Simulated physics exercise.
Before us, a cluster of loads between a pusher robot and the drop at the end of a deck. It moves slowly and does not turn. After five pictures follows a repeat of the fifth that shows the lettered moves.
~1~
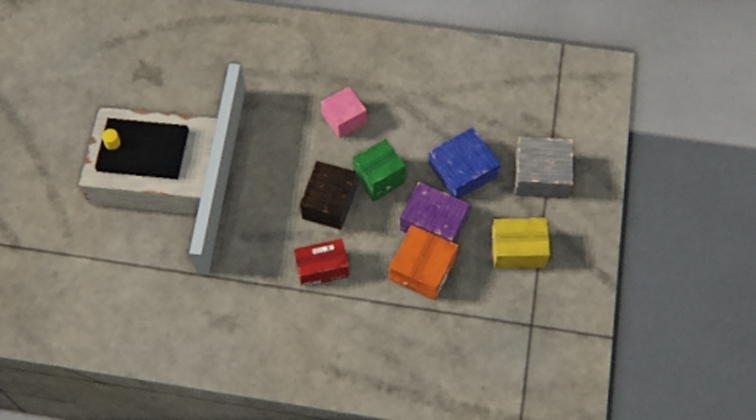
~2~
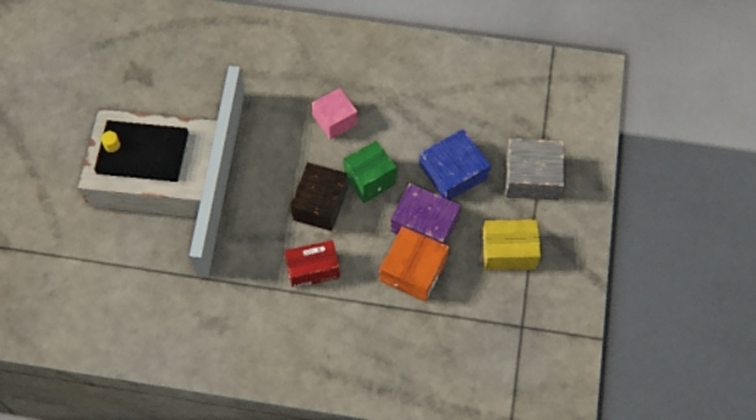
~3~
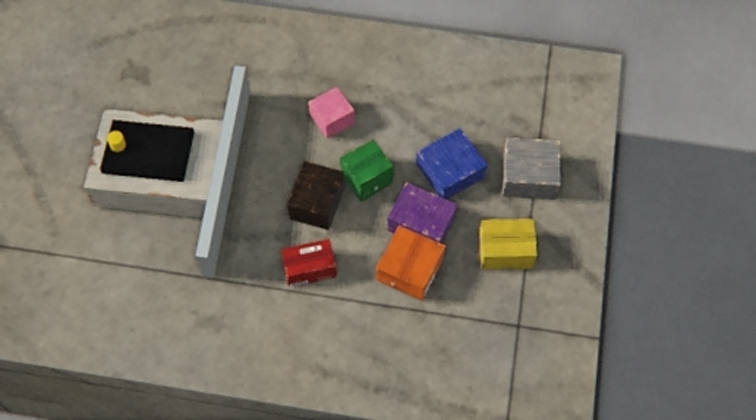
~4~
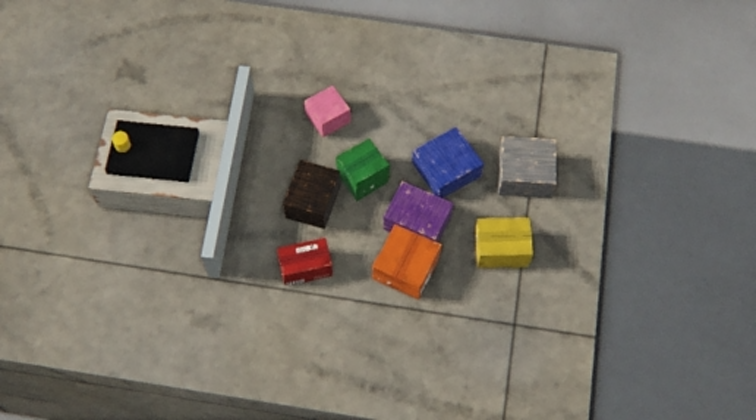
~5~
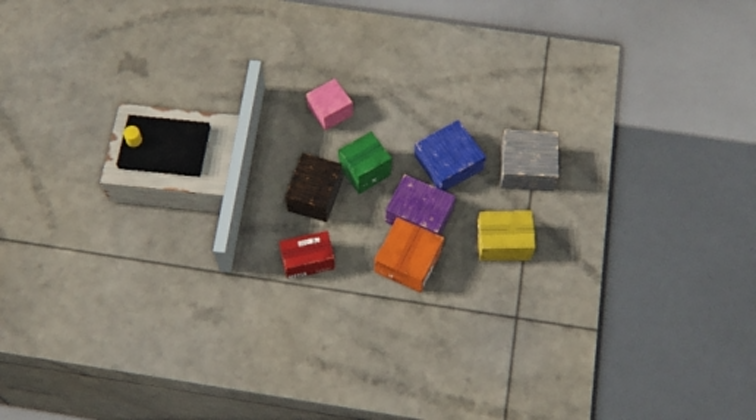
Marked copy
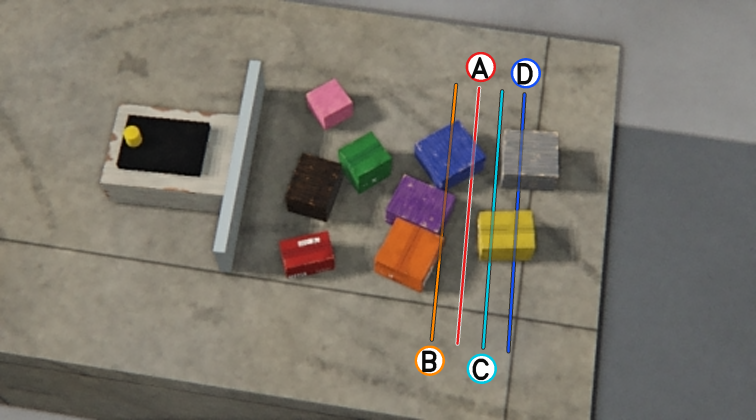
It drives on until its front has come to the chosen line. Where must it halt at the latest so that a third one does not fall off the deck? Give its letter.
Stop at D.
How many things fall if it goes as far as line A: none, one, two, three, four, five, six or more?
In all, none.
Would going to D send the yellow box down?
Yes.
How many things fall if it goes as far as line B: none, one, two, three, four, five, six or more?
In all, none.
On the copy, A at (469, 209); B at (445, 205); C at (493, 212); D at (517, 216).
On D. First, robot (269, 159); red parcel (357, 272); pink crate (377, 115).
Then, robot (369, 174); yellow box (565, 247); grey crate (562, 165).
Finally, robot (447, 185); grey crate over the edge; yellow box over the edge; two fallen.
By contrast, A is within the limit but short; B is within the limit but short; C is within the limit but short.
